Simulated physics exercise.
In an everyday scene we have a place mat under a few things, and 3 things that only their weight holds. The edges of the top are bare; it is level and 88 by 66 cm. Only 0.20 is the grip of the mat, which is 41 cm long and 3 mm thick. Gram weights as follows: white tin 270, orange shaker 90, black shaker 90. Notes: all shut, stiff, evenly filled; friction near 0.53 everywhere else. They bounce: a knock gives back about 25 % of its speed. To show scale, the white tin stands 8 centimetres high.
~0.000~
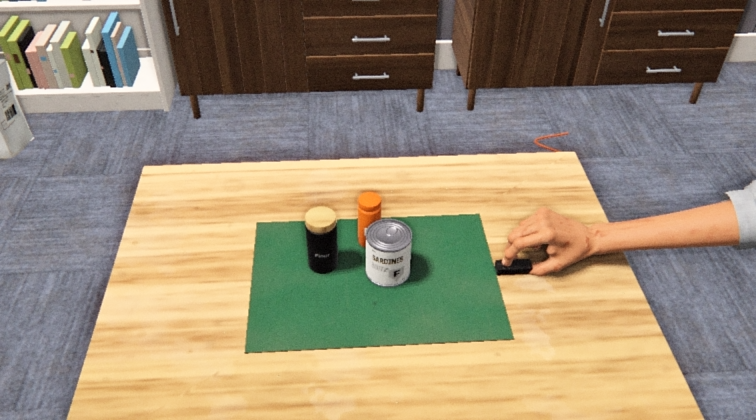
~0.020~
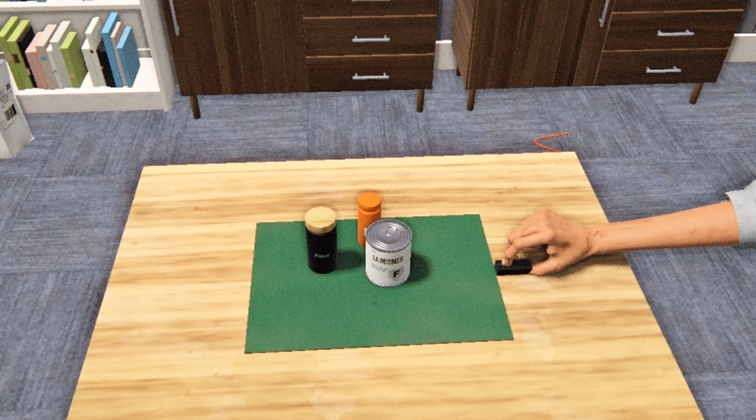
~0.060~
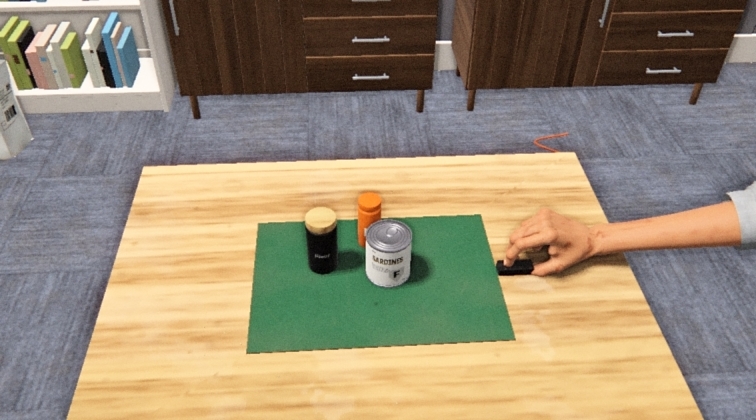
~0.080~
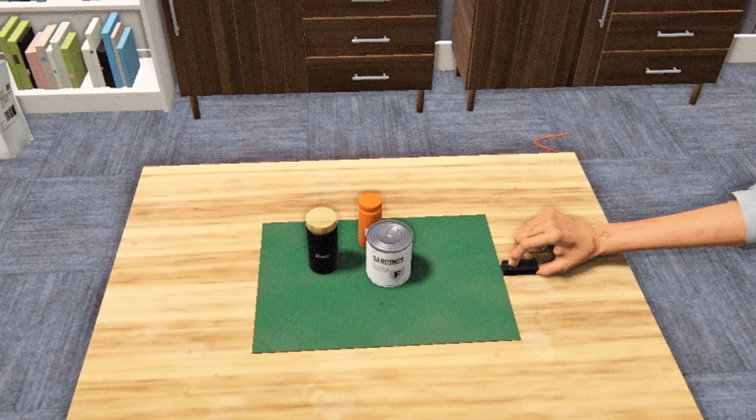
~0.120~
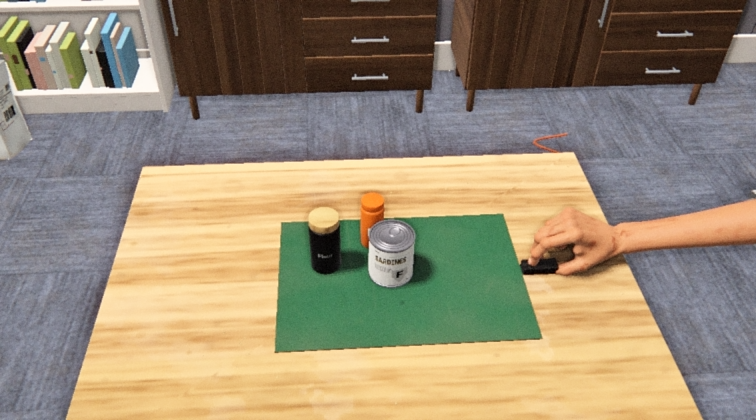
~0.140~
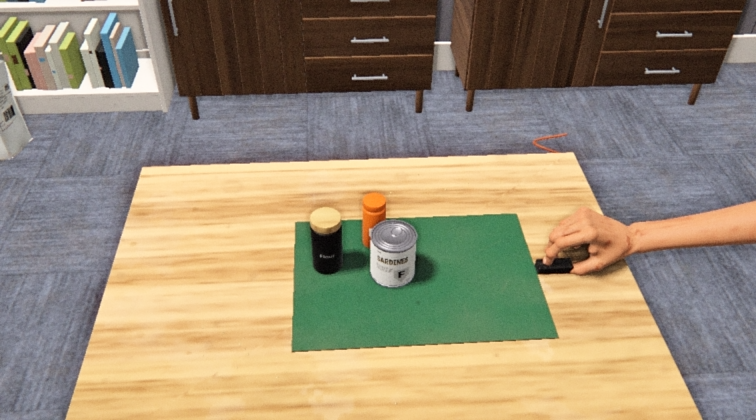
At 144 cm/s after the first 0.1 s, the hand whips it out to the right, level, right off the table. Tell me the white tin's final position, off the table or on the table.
It finishes on the table.
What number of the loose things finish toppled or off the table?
My answer is 1.
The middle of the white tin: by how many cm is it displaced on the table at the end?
10 cm.
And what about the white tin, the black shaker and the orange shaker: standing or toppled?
The white tin keeps standing; the black shaker stays upright; the orange shaker tips over.
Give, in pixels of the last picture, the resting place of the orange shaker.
In the last view, its centre sits near (449, 232).
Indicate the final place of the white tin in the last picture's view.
In the end it sits at around (450, 253).
By 0.24 s, 22 cm of pull; white tin 4 cm from its spot near (411, 253); orange shaker 4 cm from its spot; black shaker 4 cm from its spot.
By 0.34 s, 36 cm of pull; white tin 9 cm from its spot near (439, 253); orange shaker tilted 10°; black shaker tilted 5°.
By 0.54 s, 65 cm of pull; white tin 10 cm from its spot near (450, 253); orange shaker tilted 72°; black shaker 4 cm from its spot.
When it is over (1.1 s), lying over on the table, orange shaker; not toppled but over 6 cm from the start, white tin; black shaker within 6 cm of the start. End places, in pixels of the last picture, white tin near (450, 253).
